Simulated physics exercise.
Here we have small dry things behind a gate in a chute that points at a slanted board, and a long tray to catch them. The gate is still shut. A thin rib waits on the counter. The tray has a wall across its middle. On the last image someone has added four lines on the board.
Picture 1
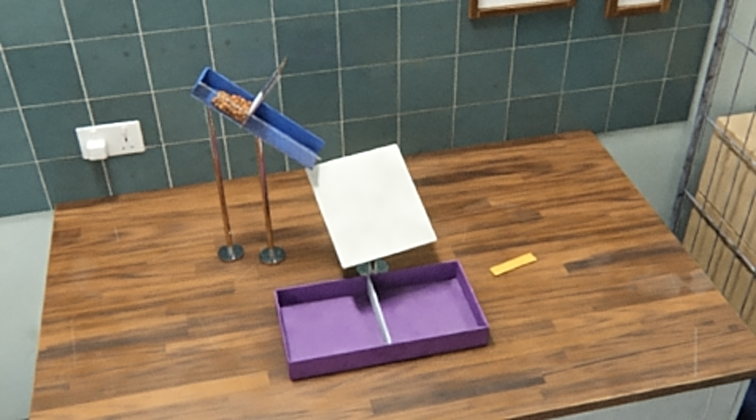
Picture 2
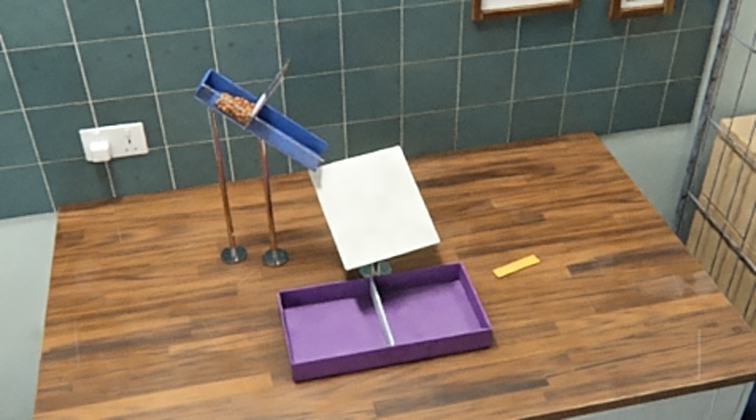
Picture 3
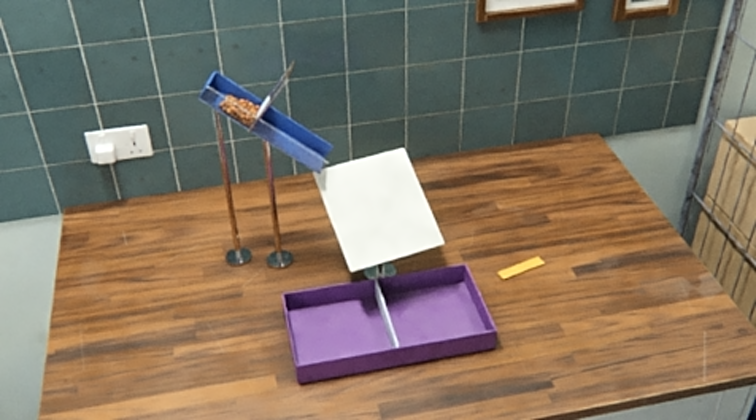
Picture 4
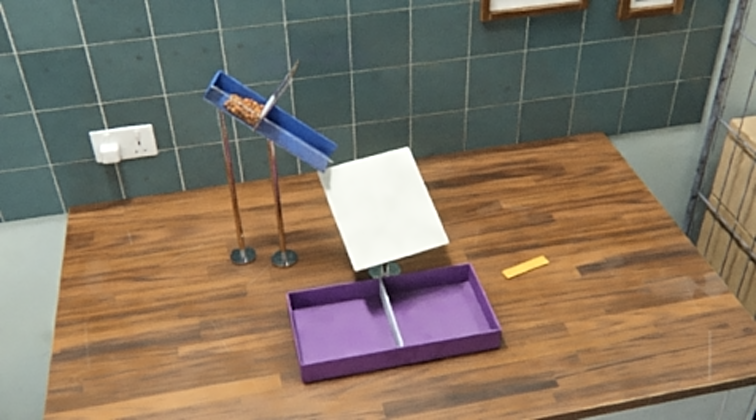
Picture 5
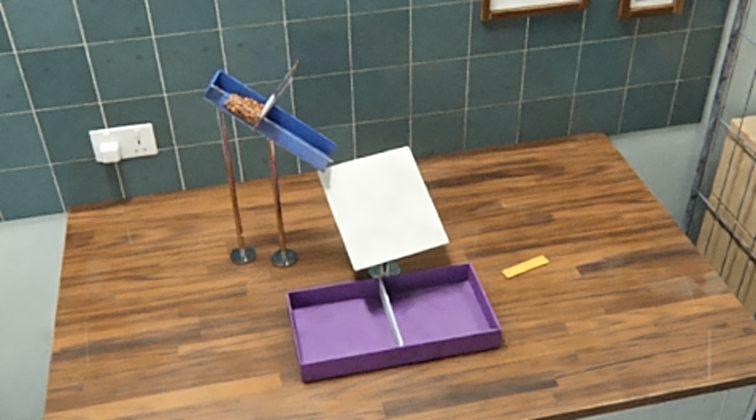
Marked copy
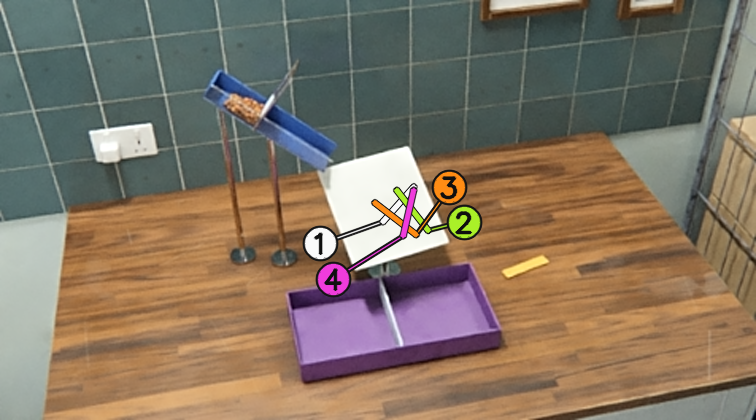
Nothing moving but the slightly drifting view of reddish-brown pieces behind a gate in a blue chute, white board and purple tray.
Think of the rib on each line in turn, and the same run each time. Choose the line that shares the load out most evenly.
Use line 1.
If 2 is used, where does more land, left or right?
Right.
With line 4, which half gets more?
The right half.
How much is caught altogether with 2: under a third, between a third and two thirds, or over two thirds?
Over two thirds.
On the marked copy, line 1 from (413, 186) to (382, 221); line 2 from (396, 190) to (428, 230); line 3 from (374, 202) to (416, 234); line 4 from (413, 190) to (403, 235).
With 1, of what is caught, close to two thirds in the left half, close to a third in the right.
With 2, of what is caught, none at all in the left half, the whole lot in the right.
With 3, of what is caught, only a few in the left half, all but a few in the right.
With 4, of what is caught, a small share in the left half, all but a few in the right.
